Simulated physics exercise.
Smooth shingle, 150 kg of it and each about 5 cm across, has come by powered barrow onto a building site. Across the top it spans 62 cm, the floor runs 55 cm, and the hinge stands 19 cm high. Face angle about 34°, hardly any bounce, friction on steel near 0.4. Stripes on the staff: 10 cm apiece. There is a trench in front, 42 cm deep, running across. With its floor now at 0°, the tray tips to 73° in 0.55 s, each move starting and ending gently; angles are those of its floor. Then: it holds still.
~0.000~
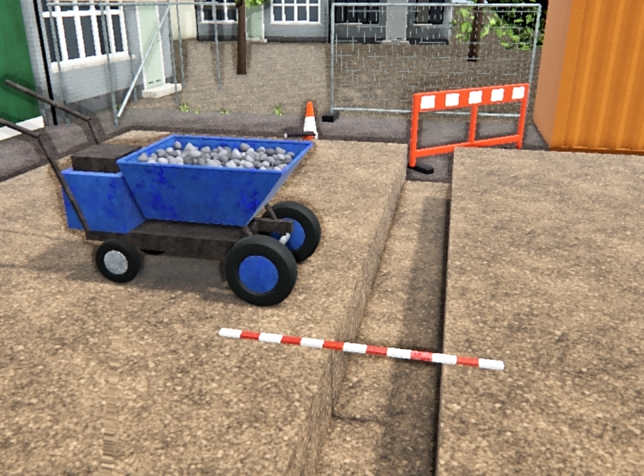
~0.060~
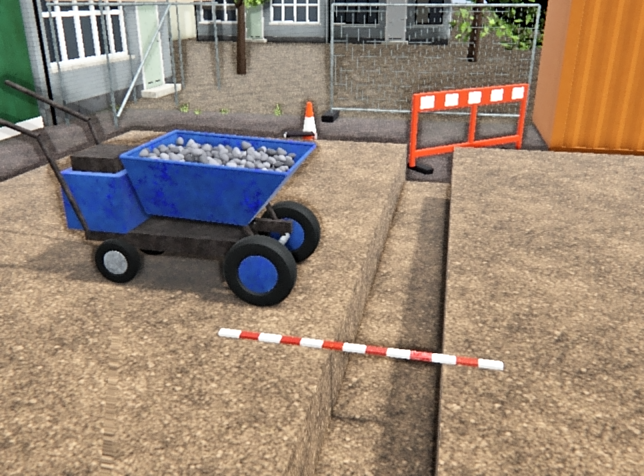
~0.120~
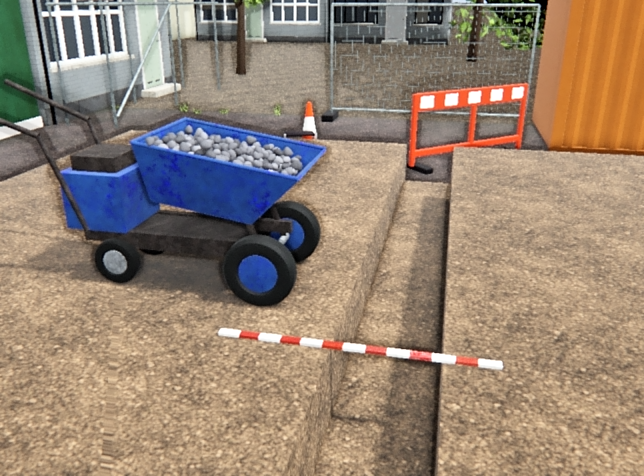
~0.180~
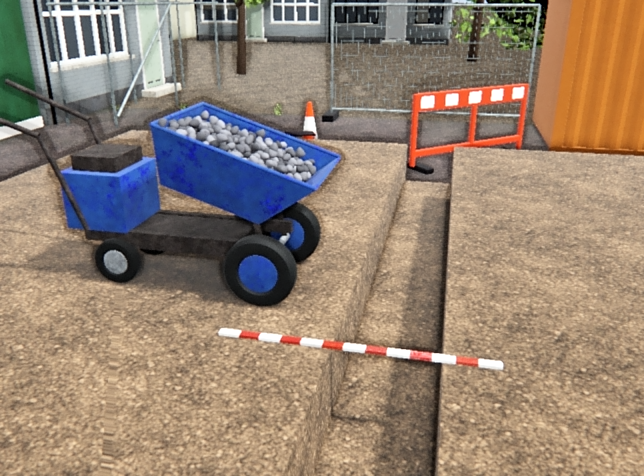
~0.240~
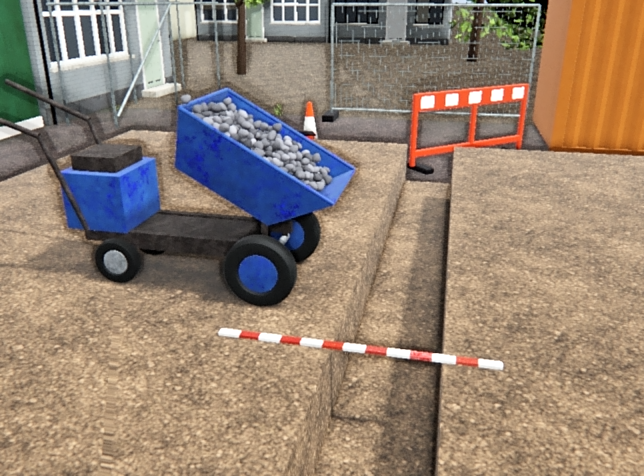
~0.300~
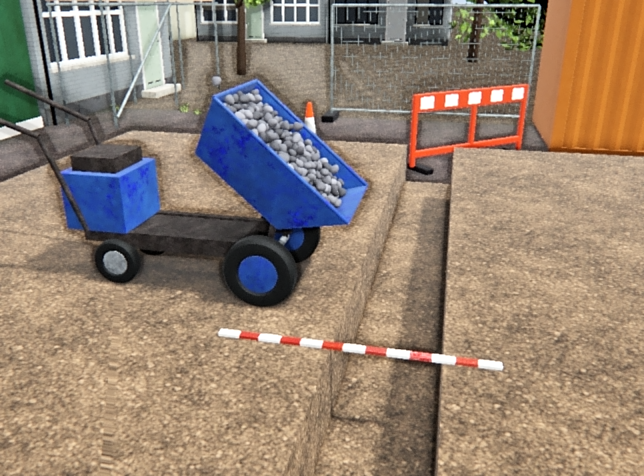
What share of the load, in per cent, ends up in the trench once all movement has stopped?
About 65 per cent.
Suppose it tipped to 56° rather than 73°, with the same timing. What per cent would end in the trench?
In that case around 50 percent.
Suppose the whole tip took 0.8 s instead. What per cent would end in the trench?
Probably about 85 in a hundred.
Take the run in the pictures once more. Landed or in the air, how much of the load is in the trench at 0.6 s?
Around 45 per cent of it.
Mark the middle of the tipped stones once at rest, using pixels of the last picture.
I'd put it close to (428, 350).
After 0.4 s the floor is at 61°; 100 % in the tray; the foremost stones are at (361, 232).
After 0.6 s the floor is at 73°; 57 % in the tray, 43 % in the trench; the foremost stones are at (447, 281).
After 1.0 s the floor is at 73°; 5 % in the tray, 60 % in the trench, 35 % past the trench; the foremost stones are past the picture's edge.
After 3.0 s the floor is at 73°; 0 % in the tray, 65 % in the trench, 35 % past the trench; the foremost stones are past the picture's edge.
